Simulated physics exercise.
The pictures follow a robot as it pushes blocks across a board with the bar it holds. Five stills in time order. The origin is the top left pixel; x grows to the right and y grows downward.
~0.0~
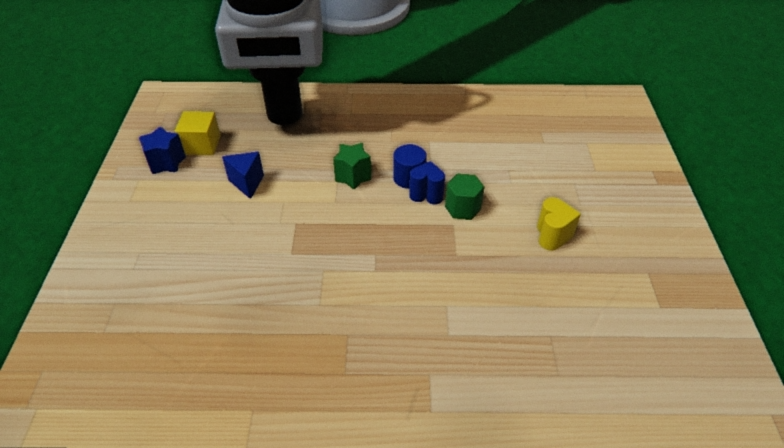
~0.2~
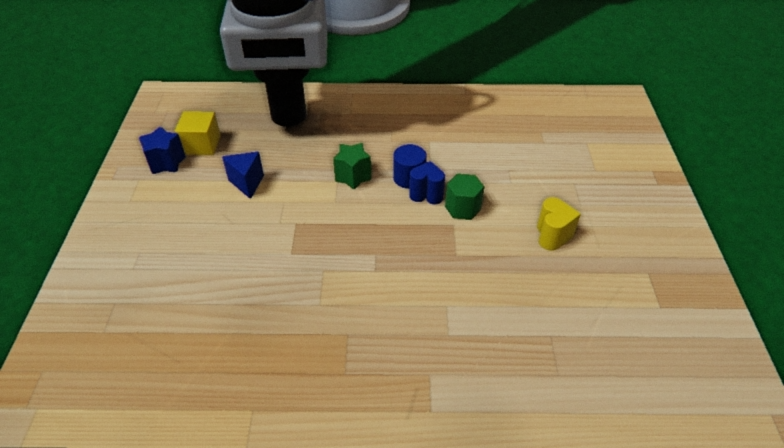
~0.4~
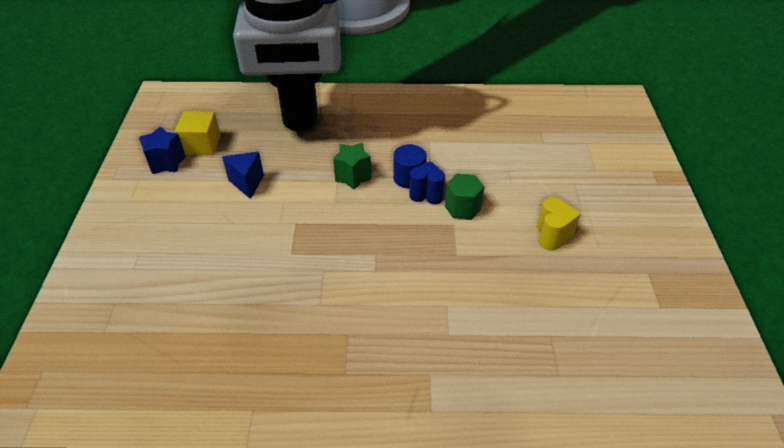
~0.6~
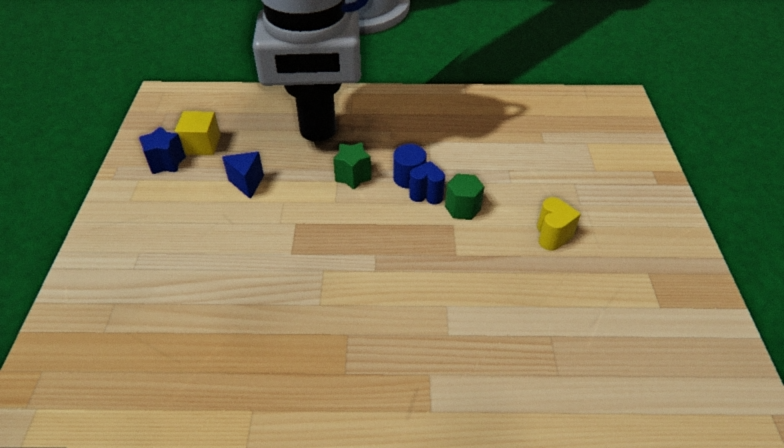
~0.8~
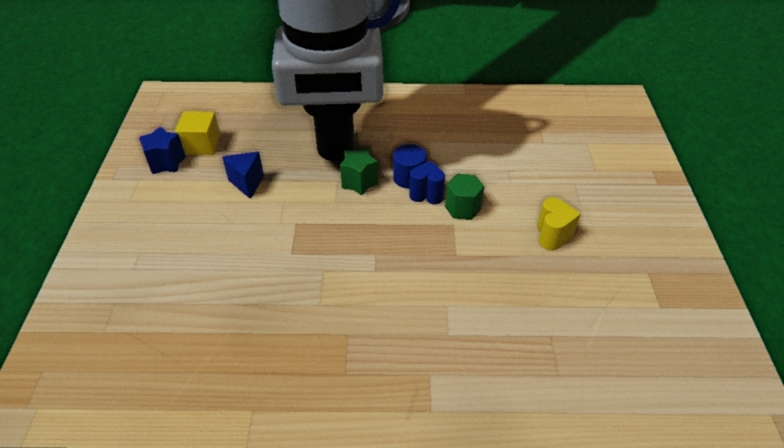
At the start, a robot arm with a dark bar stands at the back of a wooden board scattered with blue, green and yellow blocks. The bar shifts slowly right, then moves forward toward the green star. It nudges the star slightly right and forward, while the other blocks stay still.
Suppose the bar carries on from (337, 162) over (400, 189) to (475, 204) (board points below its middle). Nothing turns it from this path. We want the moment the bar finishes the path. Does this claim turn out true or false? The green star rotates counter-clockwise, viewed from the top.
The statement is false.
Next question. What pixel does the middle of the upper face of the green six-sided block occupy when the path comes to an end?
The top centre is at (525, 211).
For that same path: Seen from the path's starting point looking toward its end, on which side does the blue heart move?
Right-hand side.
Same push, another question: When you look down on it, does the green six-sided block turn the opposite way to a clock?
Yes
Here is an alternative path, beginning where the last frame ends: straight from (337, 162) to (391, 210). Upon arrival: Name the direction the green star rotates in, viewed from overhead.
The answer is counter-clockwise.
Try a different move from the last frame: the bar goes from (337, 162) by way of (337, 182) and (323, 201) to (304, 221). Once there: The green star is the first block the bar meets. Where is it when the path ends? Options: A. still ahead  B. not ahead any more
I'll go with B - not ahead any more.
The first path, step by step. One third of the way, bar (378, 168); green star (393, 182), turned 25° clockwise; blue round block (414, 154).
Two thirds of the way, bar (425, 182); green star (412, 194), turned 105° clockwise; blue round block (449, 153); blue heart (459, 187), turned 45° clockwise; green six-sided block (491, 194), turned 40° anticlockwise.
At the end, bar (477, 192); green star (412, 194), turned 110° clockwise; blue round block (460, 153); blue heart (493, 206), turned 125° clockwise; green six-sided block (525, 211), turned 95° anticlockwise.
